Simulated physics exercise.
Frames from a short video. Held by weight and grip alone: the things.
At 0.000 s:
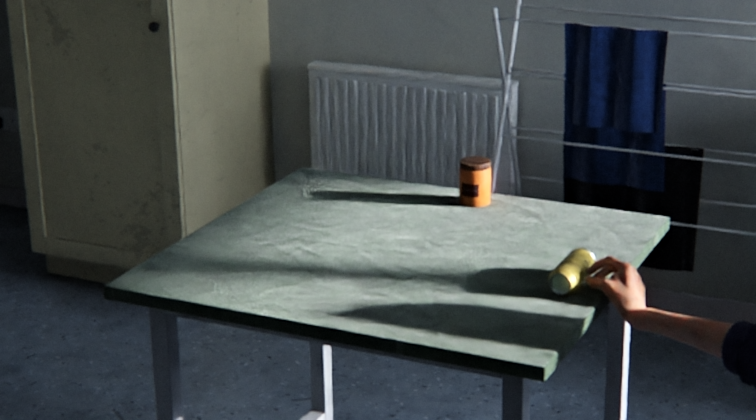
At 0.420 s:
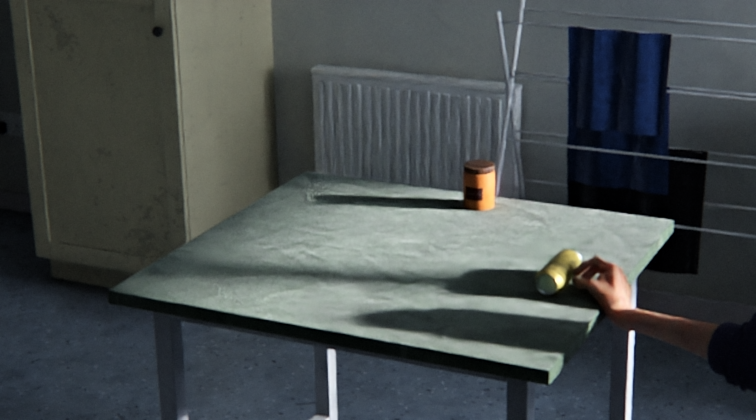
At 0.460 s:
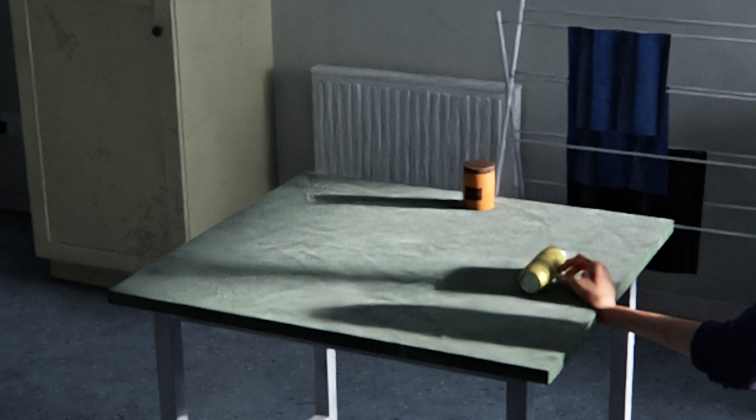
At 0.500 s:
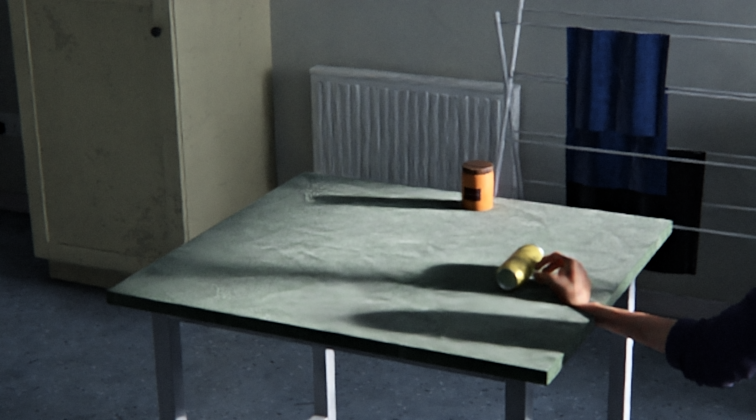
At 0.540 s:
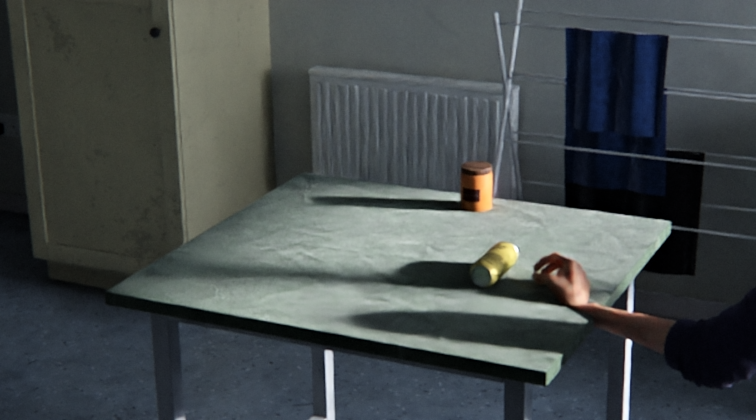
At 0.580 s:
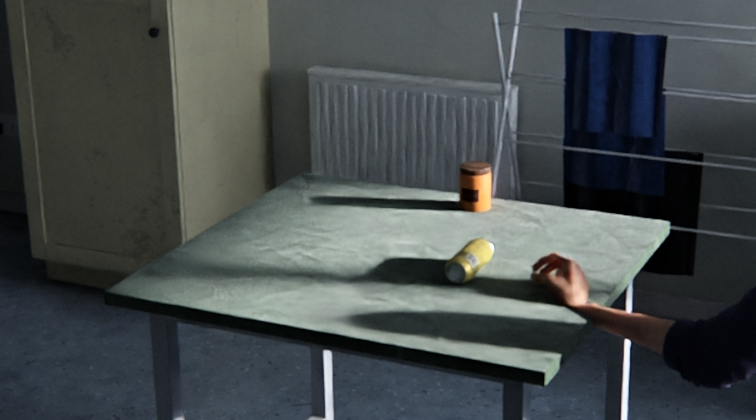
At first, a hand at the right edge of a green table touches a yellow can lying on its side, with an orange container standing farther back. The hand pushes the can leftward, then stays behind as the can rolls farther left across the tabletop on its own, while the orange container stays still.
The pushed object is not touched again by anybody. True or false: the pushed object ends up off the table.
True.
Around 0.98 s, yellow can displaced well along near (261, 229).
Around 1.48 s, yellow can now off the table.
Finally (1.9 s), off the table, yellow can.
